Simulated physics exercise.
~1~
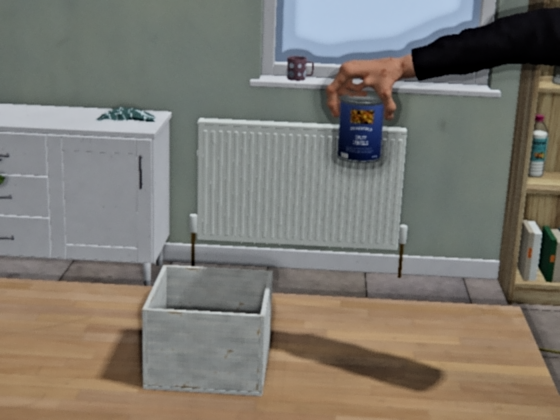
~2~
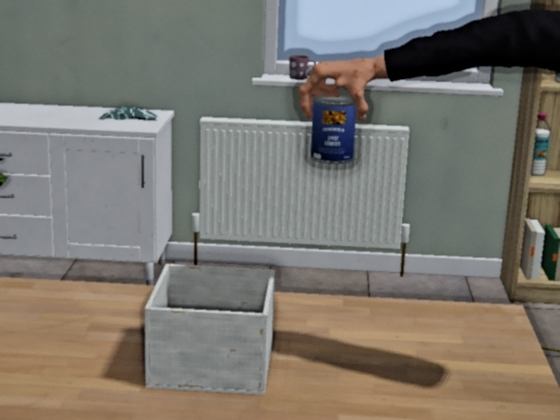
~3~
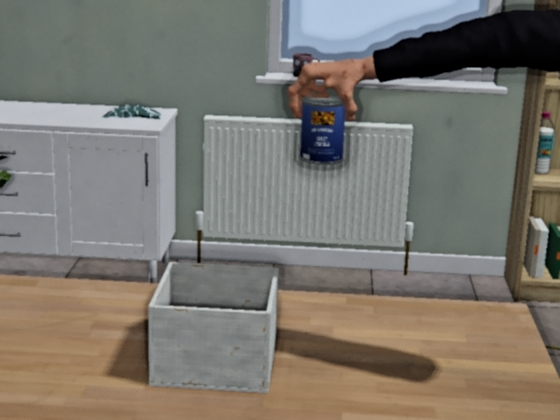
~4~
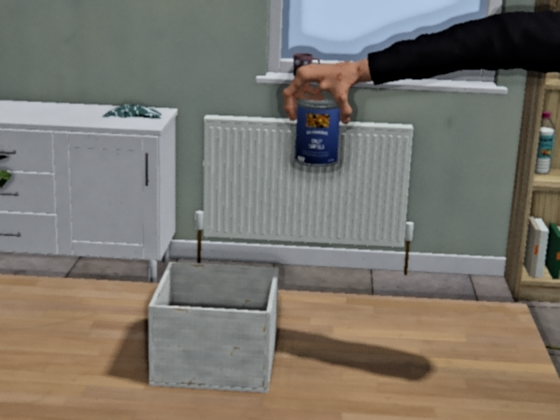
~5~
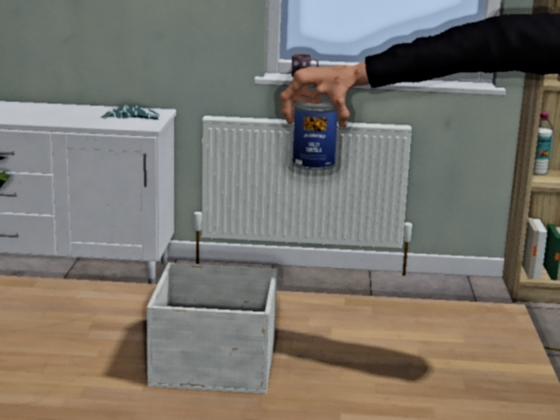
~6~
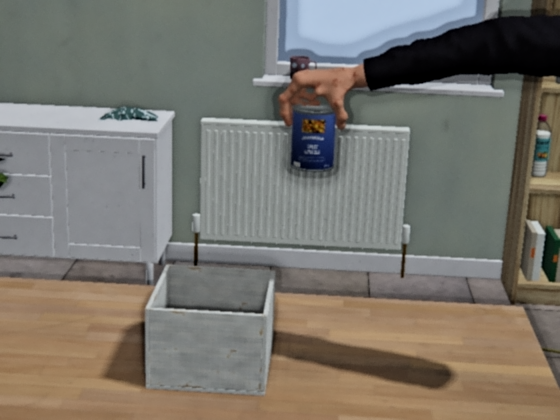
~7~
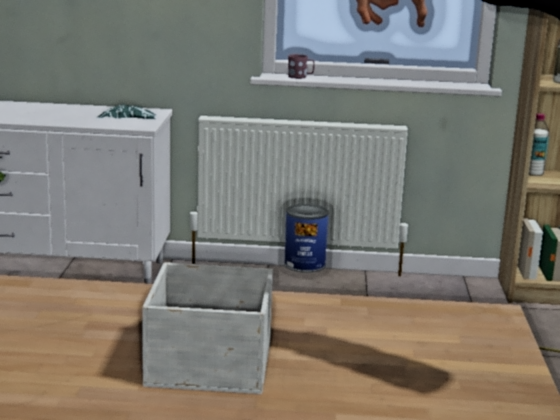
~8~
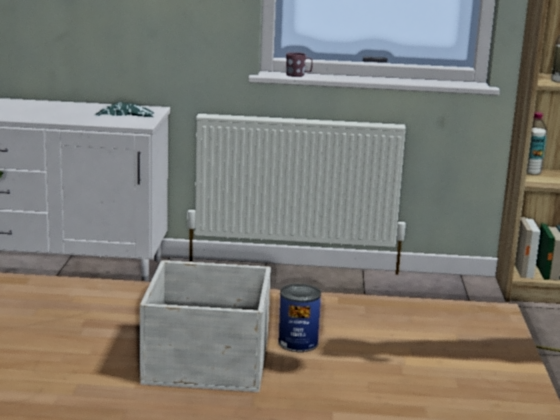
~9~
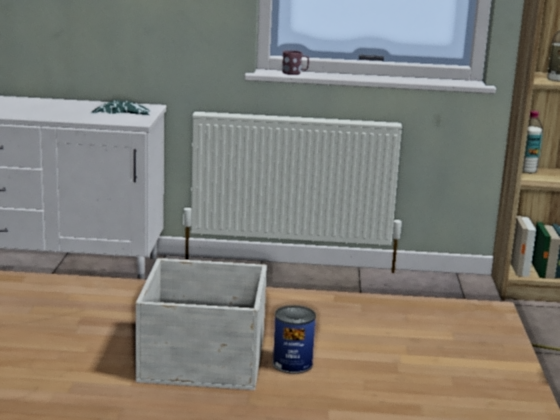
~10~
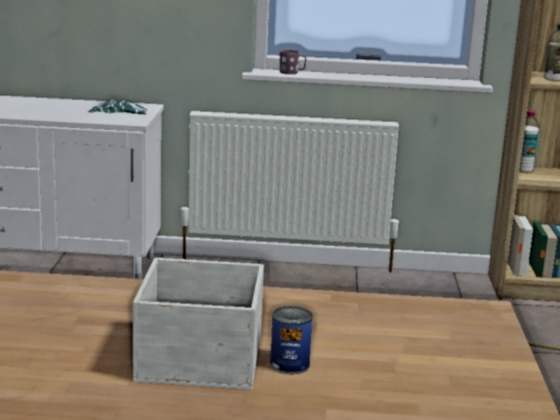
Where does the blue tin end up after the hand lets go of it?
It misses the crate and ends up standing upright on the wooden surface, just to the right of it.
